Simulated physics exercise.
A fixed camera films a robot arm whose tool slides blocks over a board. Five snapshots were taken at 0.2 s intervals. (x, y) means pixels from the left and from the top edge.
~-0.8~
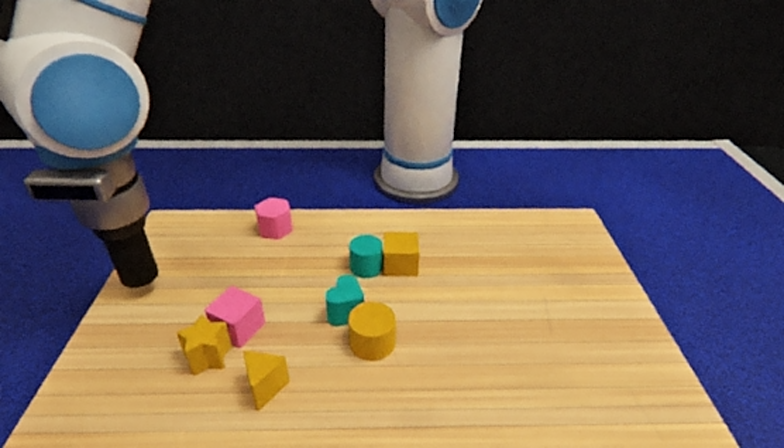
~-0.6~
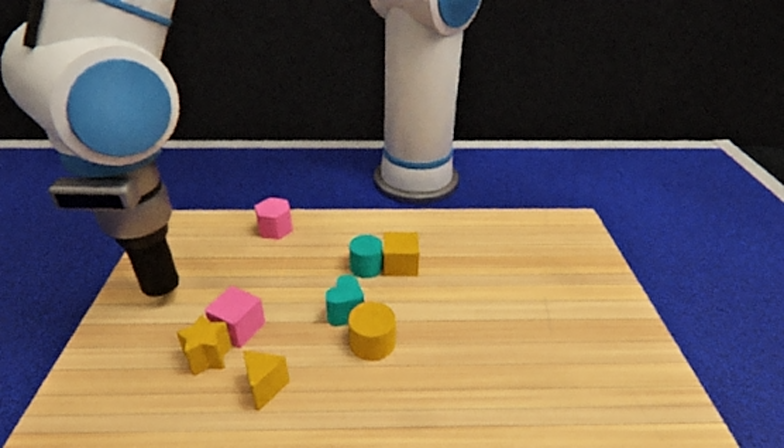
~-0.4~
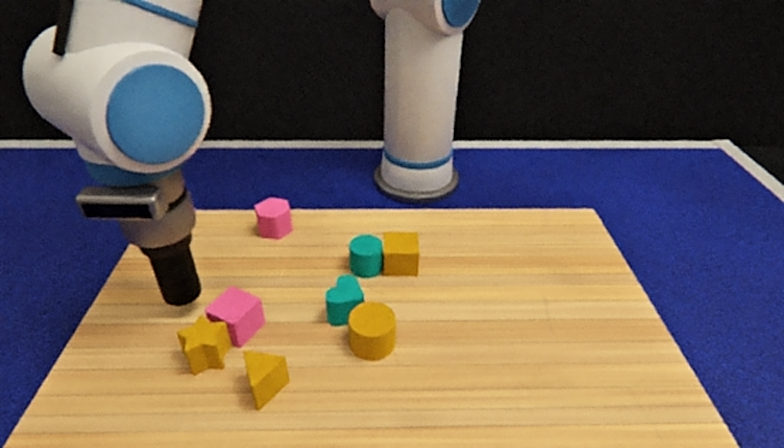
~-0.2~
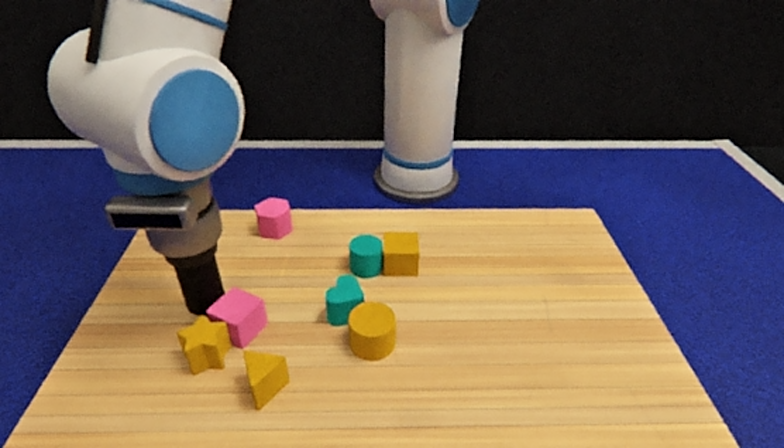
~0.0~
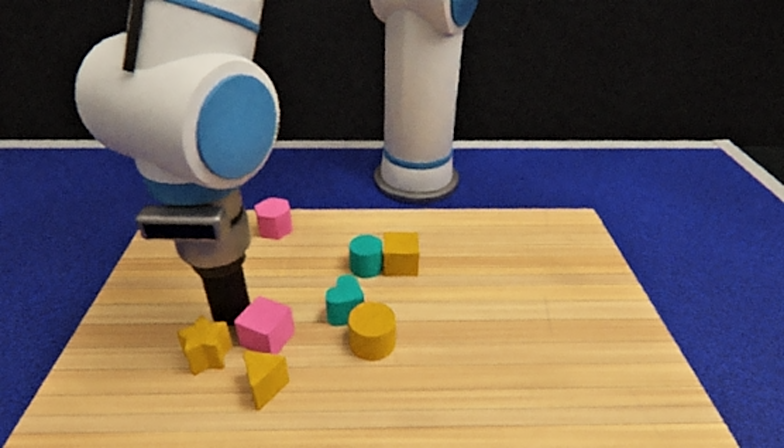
A light wooden board lies on a blue surface against a dark backdrop, seen from a fixed, slightly raised view. Pink, yellow and turquoise blocks are scattered over its left and middle, including a yellow star beside a pink block, with a white robot base behind. A white and blue arm at left moves its black tool rightward and slightly nearer, pushing the pink block a short way right.
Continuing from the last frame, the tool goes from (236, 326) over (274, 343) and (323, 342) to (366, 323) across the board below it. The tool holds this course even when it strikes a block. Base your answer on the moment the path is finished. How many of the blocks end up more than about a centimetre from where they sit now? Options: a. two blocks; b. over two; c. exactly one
My pick is b.
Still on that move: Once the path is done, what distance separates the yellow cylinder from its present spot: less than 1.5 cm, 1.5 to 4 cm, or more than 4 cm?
Displacement: 1.5 to 4 cm.
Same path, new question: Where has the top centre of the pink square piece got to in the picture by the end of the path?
At the end it should sit near (351, 343).
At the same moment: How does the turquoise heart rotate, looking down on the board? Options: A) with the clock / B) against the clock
It's B.
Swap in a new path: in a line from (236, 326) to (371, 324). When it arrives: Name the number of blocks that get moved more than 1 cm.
Moved: 3 or more.
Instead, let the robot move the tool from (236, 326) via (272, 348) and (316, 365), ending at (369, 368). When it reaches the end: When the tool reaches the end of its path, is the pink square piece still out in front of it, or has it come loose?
Still being pushed.
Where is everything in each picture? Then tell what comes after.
Tool tip at (140, 276); block tops, yellow star block at (201, 332); pink square piece at (233, 304); turquoise heart at (345, 290); yellow cylinder at (372, 318), in the first picture.
Tool at (161, 285); blocks unchanged, in the second picture.
Tool at (183, 293); blocks unchanged, in the third picture.
Tool at (207, 302); pink square piece at (235, 305), in the fourth picture.
Tool at (232, 312); yellow star block at (201, 332); pink square piece at (263, 314); turquoise heart at (345, 290); yellow cylinder at (372, 318), in the fifth picture.
The first path, step by step. One third of the way, tool at (273, 329); pink square piece at (309, 330).
Two thirds of the way, tool at (324, 327); pink square piece at (349, 341), turned 30° clockwise; yellow cylinder at (385, 317).
At the end, tool at (365, 309); yellow star block in place; pink square piece at (351, 343), turned 30° clockwise; turquoise heart at (365, 271), turned 40° anticlockwise; yellow cylinder at (402, 316).
